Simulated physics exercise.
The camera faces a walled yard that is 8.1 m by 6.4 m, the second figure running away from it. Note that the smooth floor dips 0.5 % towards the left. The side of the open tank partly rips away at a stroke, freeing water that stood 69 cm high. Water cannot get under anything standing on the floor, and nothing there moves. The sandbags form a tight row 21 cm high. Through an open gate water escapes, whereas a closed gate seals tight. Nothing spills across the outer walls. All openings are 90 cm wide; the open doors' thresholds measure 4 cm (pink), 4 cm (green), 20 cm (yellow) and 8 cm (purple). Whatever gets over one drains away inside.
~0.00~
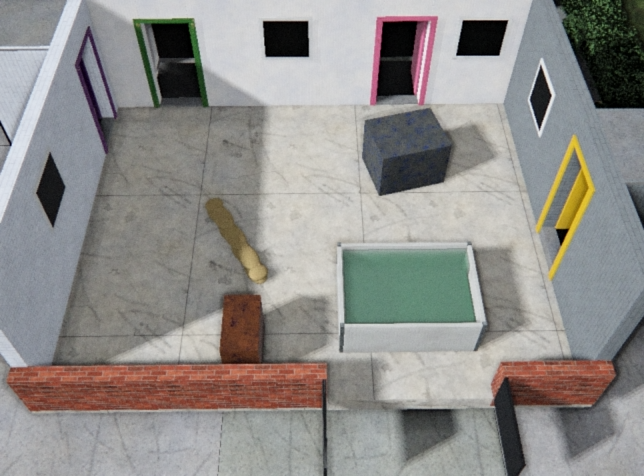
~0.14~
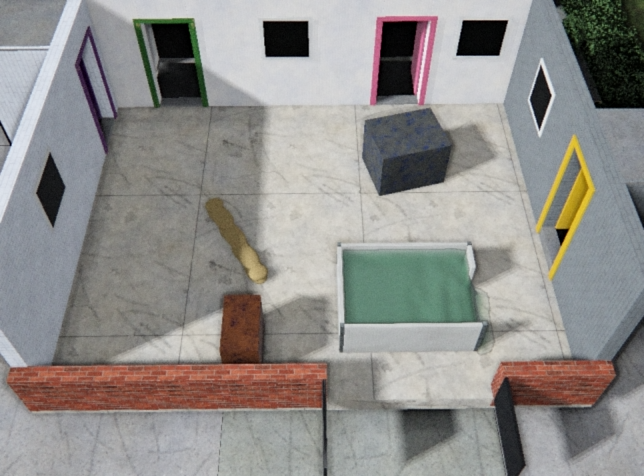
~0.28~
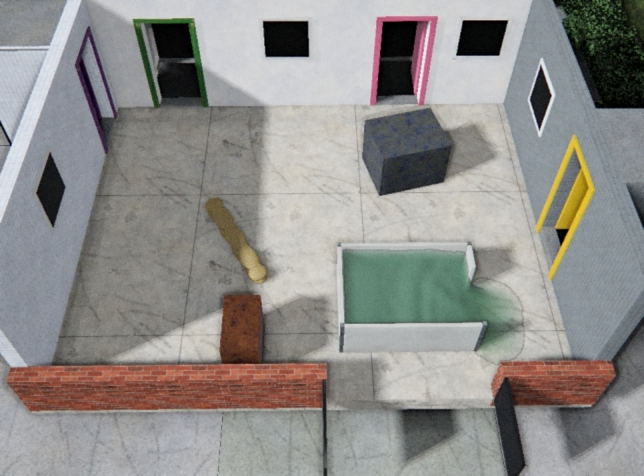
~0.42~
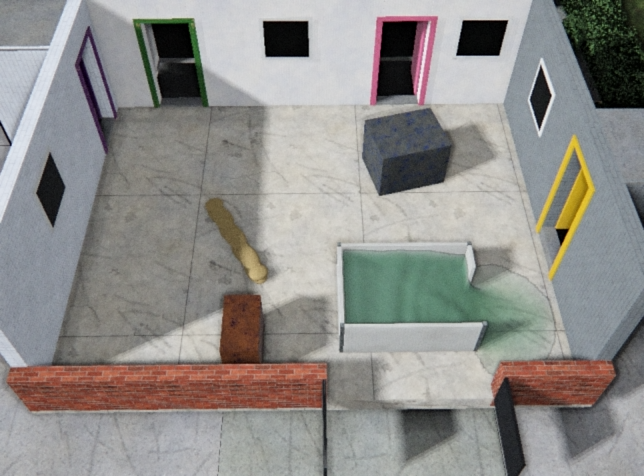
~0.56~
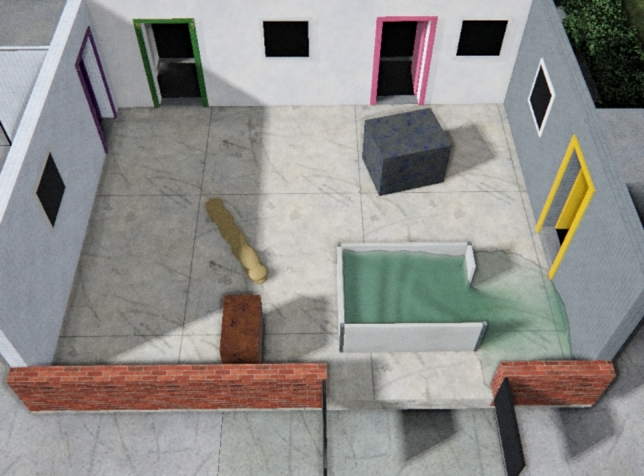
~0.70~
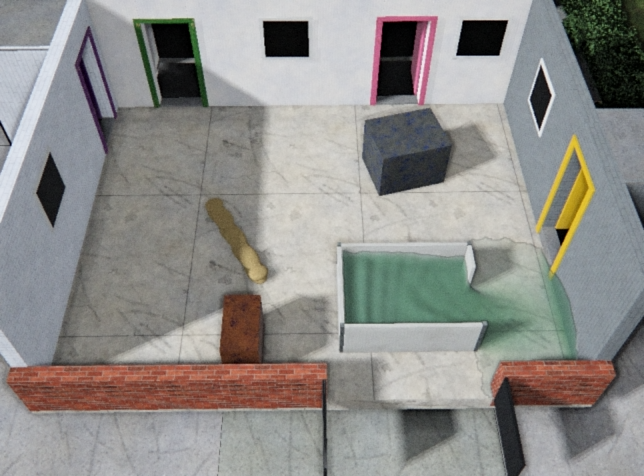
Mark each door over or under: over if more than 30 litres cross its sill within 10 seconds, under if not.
Marks: Pink door: Over; green door: Under; yellow door: Under; purple door: Under.
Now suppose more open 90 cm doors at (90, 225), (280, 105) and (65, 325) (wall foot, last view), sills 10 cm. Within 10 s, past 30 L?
The first one doesn't reach it, the second one doesn't reach it, and the third one doesn't reach it.
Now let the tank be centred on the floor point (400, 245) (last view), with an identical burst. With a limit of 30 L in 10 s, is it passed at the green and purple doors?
Measured against the limit, the green door stays within it and the purple door stays within it.
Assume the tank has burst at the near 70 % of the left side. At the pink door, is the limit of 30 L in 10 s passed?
Then the pink door ends up within bounds.
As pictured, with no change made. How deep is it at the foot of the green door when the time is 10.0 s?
It's about 2.0 cm.
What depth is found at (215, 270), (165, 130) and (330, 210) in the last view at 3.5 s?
Roughly 0, 0 and 0 cm, in turn.
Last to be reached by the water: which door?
The final one is the purple door.
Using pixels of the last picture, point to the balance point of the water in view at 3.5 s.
Pixel position near (453, 277).
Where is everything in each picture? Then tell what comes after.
In the first picture, the open tank at (408, 286) is whole and still, 69 cm deep.
In the second picture, water pours out at (471, 311) and has run 0.6 m, to a hidden place; typically 9 cm deep outside, 69 cm at the open tank's back.
In the third picture, water pours out at (470, 313) and has run 0.9 m, to (514, 299); typically 11 cm deep outside, 69 cm at the open tank's back.
In the fourth picture, the front is at (543, 299), 1.4 m from the gap at (470, 314); 2.0 m2 of floor is under water; 69 cm left at the back of the open tank.
In the fifth picture, water pours out at (470, 314) and has run 1.7 m, to (547, 275); typically 6 cm deep outside, 65 cm at the open tank's back.
In the sixth picture, the front is at (541, 253), 2.0 m from the gap at (470, 314); 3.4 m2 of floor is under water; 58 cm left at the back of the open tank.
After 1.4 s water covers 10 % of the floor and is deepest (49 cm) near (568, 382); pink door not reached, green door not reached, yellow door 17 cm at the sill, 0 L in, purple door not reached.
After 2.2 s water covers 20 % of the floor and is deepest (41 cm) near (568, 382); pink door not reached, green door not reached, yellow door 18 cm at the sill, 0 L in, purple door not reached.
After 3.5 s water covers 30 % of the floor and is deepest (24 cm) near (428, 107); pink door 10 cm at the sill, 2 L in, green door not reached, yellow door 13 cm at the sill, 1 L in, purple door not reached.
After 6.0 s water covers 50 % of the floor and is deepest (14 cm) near (533, 383); pink door 8 cm at the sill, 45 L in, green door not reached, yellow door 8 cm at the sill, 1 L in, purple door not reached.
After 10.0 s water covers 75 % of the floor and is deepest (8 cm) near (112, 134); pink door 6 cm at the sill, 72 L in, green door 2 cm at the sill, 0 L in, yellow door 4 cm at the sill, 2 L in, purple door 8 cm at the sill, 0 L in.
